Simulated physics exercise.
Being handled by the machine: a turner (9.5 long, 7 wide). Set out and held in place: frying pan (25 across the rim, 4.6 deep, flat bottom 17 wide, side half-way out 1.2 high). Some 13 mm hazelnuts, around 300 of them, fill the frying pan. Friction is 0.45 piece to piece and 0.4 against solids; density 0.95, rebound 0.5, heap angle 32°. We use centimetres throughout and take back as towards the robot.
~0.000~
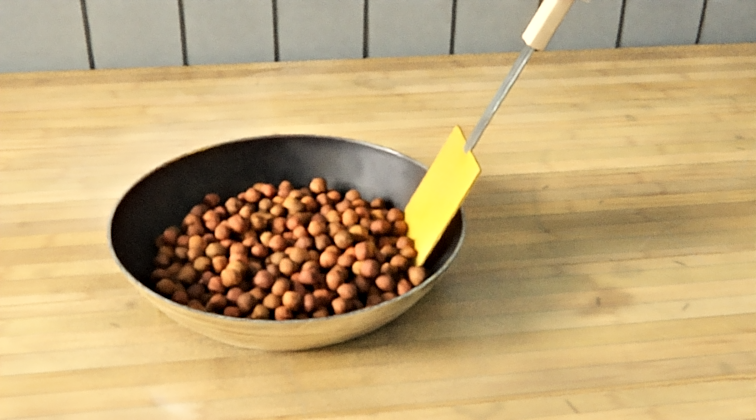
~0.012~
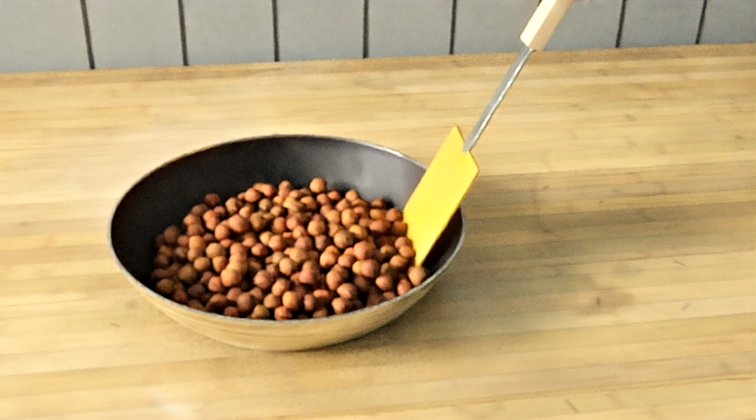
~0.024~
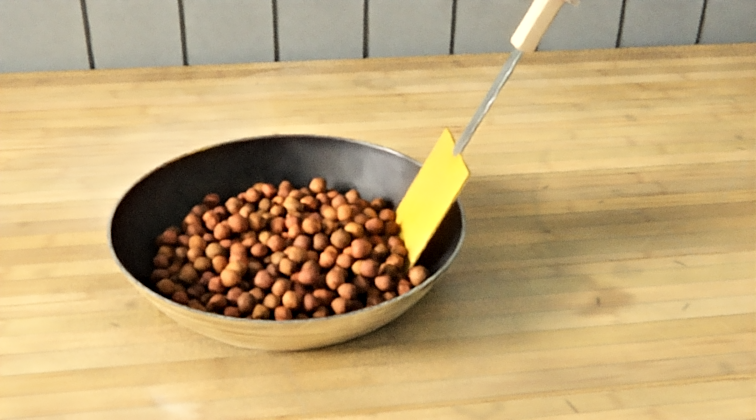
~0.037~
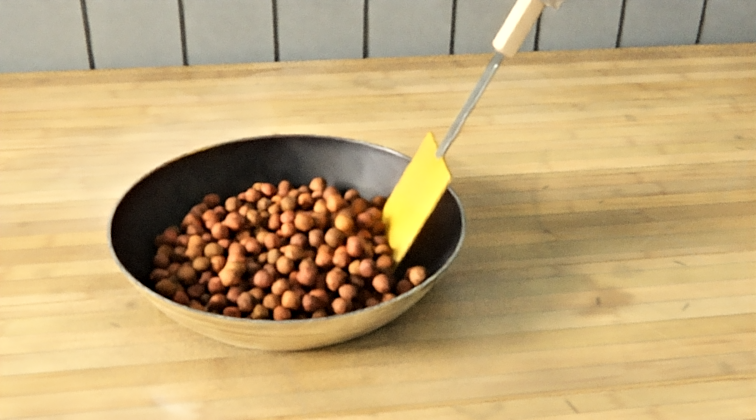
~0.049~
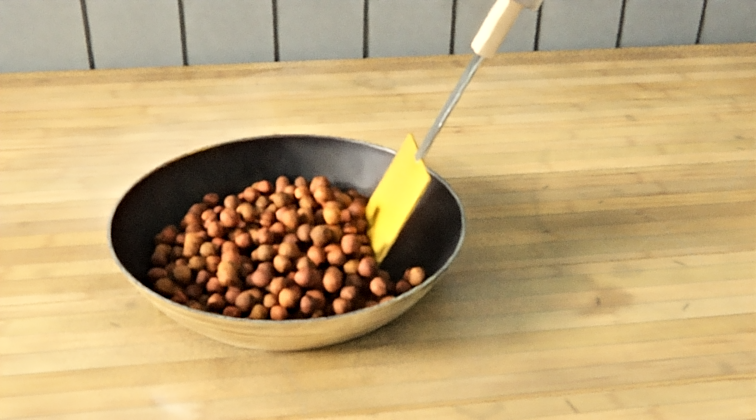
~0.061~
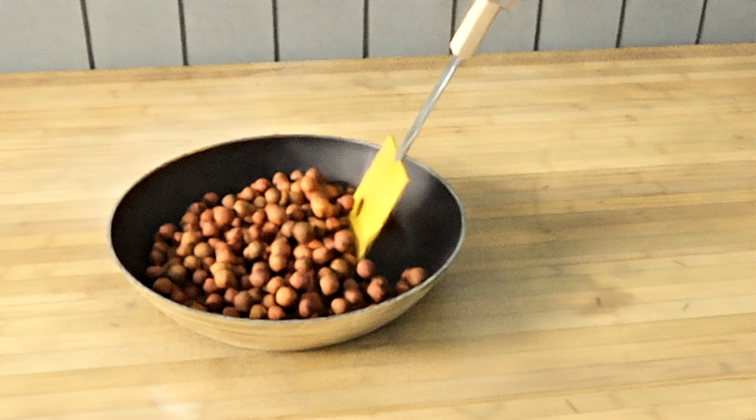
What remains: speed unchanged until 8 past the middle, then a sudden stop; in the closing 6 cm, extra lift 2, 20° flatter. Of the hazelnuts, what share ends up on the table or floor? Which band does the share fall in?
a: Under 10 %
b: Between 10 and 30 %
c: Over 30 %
The answer is b.
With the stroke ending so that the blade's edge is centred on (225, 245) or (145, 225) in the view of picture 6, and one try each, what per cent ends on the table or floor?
About 10 and 35 per cent.
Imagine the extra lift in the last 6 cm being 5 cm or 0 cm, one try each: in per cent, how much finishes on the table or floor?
First try around 20 percent, second try around 10 percent.
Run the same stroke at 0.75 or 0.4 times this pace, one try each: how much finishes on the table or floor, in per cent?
15 and 5 %.
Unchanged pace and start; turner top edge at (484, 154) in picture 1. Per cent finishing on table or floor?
Near 20 in a hundred.
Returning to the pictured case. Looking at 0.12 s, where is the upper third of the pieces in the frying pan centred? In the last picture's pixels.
I'd say close to (232, 230).
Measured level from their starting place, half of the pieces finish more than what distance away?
It comes to some 4 cm.
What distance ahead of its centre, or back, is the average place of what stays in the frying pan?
Roughly 3.5 centimetres ahead.
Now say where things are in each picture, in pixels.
In the first picture, the turner top edge at (469, 147), sloping 63°; upper third of the load around (297, 245), from x 160 to 420, top at y 185; 304 in the frying pan.
In the second picture, the turner top edge at (467, 147), sloping 63°; upper third of the load around (297, 245), from x 160 to 420, top at y 185.
In the third picture, the turner top edge at (458, 150), sloping 63°; upper third of the load around (296, 244), from x 160 to 420, top at y 185.
In the fourth picture, the turner top edge at (441, 153), sloping 63°; upper third of the load around (304, 242), from x 160 to 420, top at y 185.
In the fifth picture, the turner top edge at (420, 155), sloping 63°; upper third of the load around (300, 238), from x 155 to 420, top at y 185.
In the sixth picture, the turner top edge at (400, 156), sloping 63°; upper third of the load around (291, 236), from x 155 to 415, top at y 175; 304 in the frying pan.
After 0.09 s, sloping 63°, highest piece 6 above the table; 304 in the frying pan.
After 0.12 s, sloping 57°, highest piece 7 above the table; 304 in the frying pan.
After 0.34 s, sloping 43°, highest piece 7 above the table; 245 in the frying pan, 49 on the table or floor, 10 on the blade or in flight.
After 1.39 s, sloping 43°, highest piece 5 above the table; 244 in the frying pan, 60 on the table or floor.
In the end, 244 in the frying pan, 60 on the table or floor. That is 20 % on the table or floor.
